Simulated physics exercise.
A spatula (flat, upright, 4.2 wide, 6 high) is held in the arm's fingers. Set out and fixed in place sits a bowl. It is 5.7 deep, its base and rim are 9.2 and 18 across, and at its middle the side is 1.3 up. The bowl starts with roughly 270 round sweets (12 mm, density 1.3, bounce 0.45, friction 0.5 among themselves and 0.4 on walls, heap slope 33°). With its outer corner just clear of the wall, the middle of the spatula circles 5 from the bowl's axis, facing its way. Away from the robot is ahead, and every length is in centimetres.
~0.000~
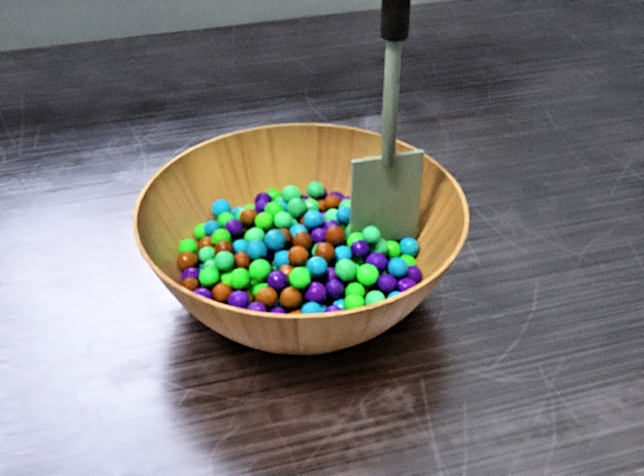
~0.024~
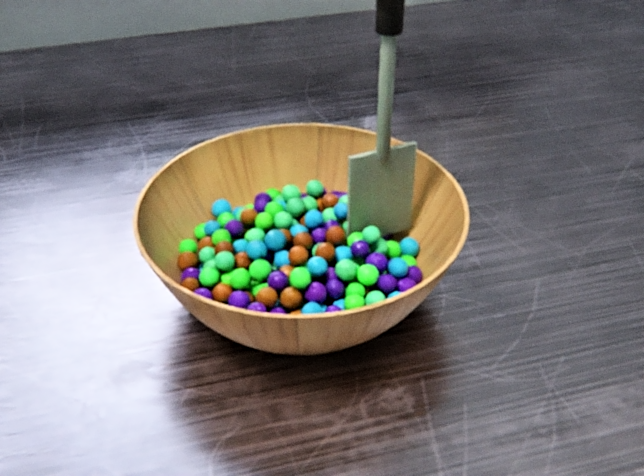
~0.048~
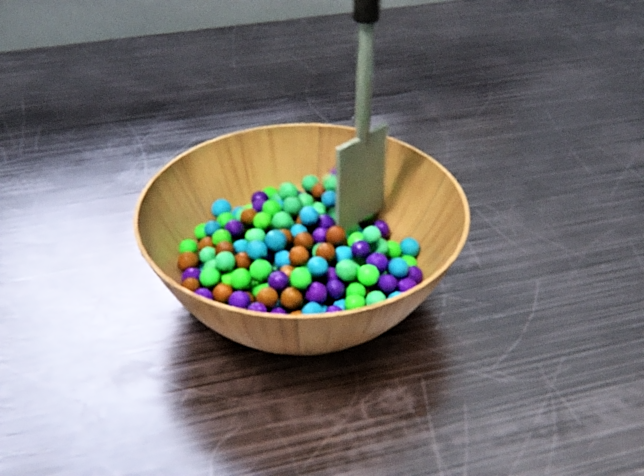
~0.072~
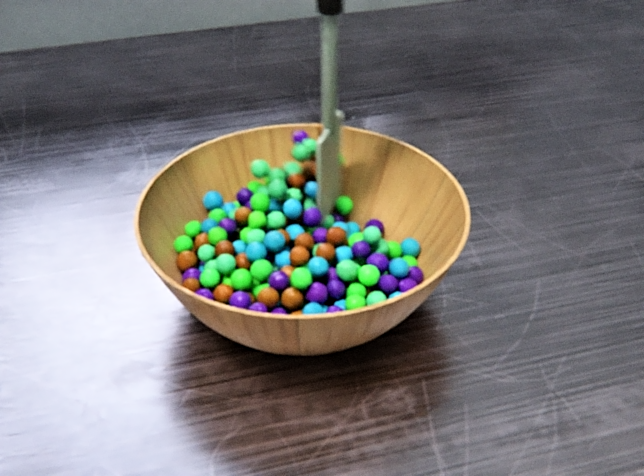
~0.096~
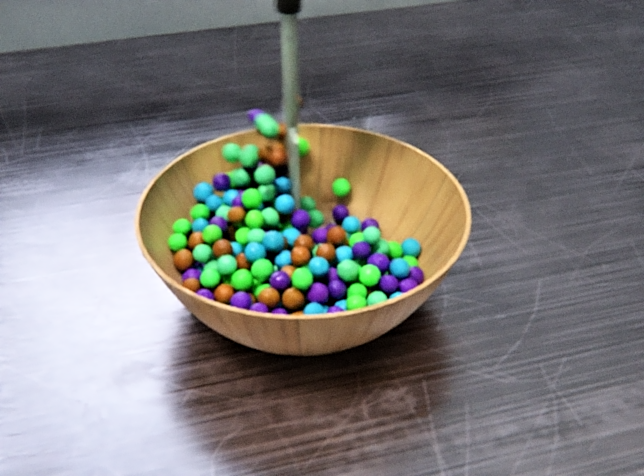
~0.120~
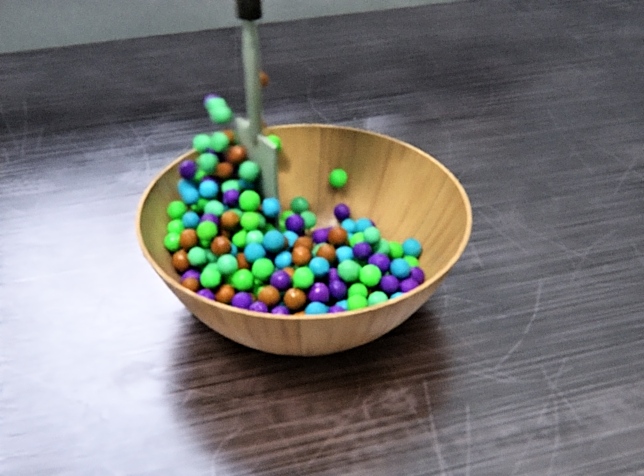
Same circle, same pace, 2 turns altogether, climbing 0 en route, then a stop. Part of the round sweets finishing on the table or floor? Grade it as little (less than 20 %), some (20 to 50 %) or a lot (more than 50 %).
Grade: A lot, more than 50 %.
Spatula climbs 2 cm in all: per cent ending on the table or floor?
My guess is close to 35 per cent.
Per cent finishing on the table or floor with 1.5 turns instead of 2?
I'd reckon near 50 per cent.
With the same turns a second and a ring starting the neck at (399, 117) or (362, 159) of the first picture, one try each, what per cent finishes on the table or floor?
First try about 30 per cent, second try about 45 per cent.
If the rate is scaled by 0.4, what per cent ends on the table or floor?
I'd say about 25 %.
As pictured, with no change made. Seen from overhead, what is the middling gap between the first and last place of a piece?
Roughly 35 cm, measured level.
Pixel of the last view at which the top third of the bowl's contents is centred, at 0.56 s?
Near (250, 296).
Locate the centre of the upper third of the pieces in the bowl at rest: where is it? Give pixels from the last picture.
Near (307, 254).
By 0.34 s, 344° round, highest piece 11 above the table; 184 in the bowl, 32 on the table or floor, 53 in flight or on the tool.
By 0.56 s, 220° round, highest piece 9 above the table; 131 in the bowl, 119 on the table or floor, 19 in flight or on the tool.
By 0.87 s, 0° round, highest piece 3 above the table; 159 on the table or floor, 110 in the bowl.
By 1.57 s, 0° round, highest piece 3 above the table; 159 on the table or floor, 110 in the bowl.
Final count, 159 on the table or floor, 110 in the bowl. That is 59 % on the table or floor.
